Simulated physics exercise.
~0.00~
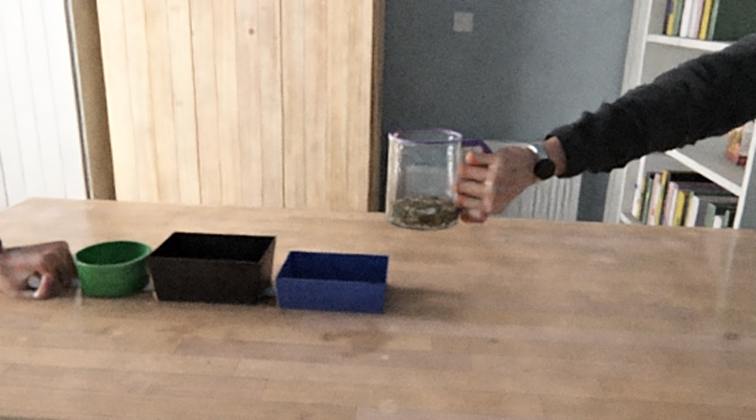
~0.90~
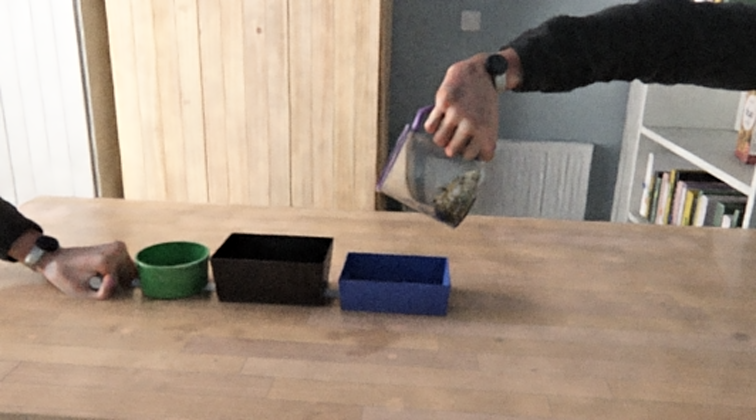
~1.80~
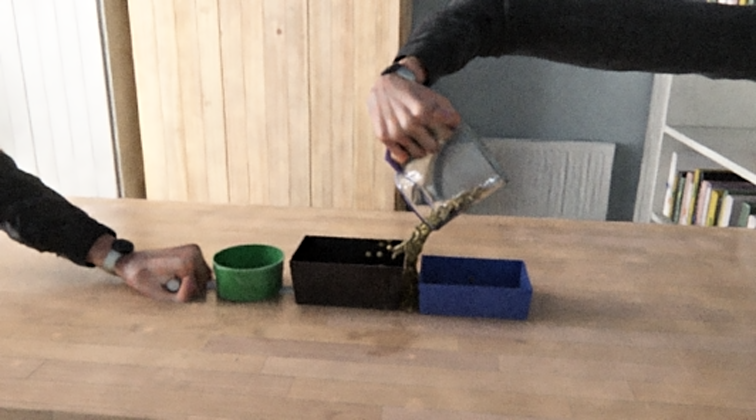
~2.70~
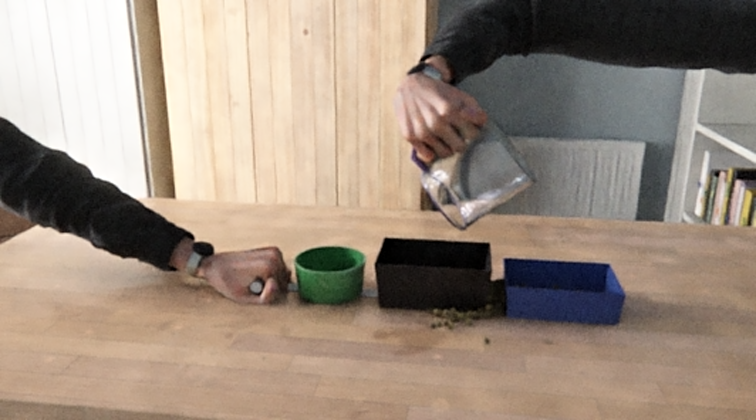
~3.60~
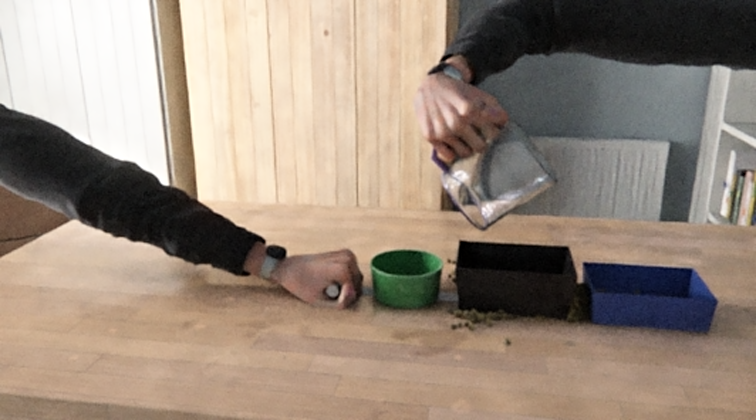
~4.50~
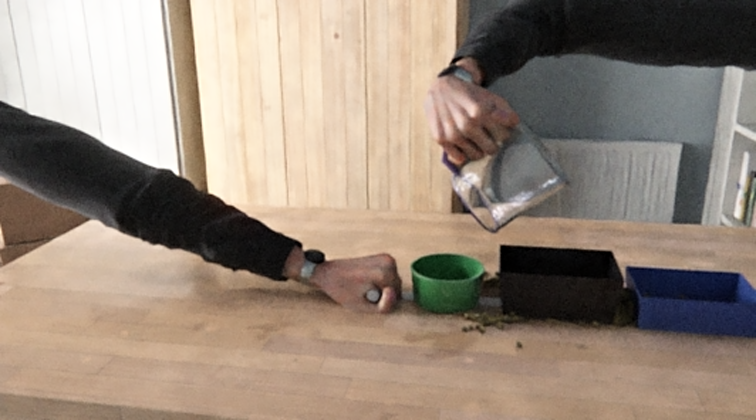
A hand tips lentils from a jug while another slides three containers right, spilling many outside.
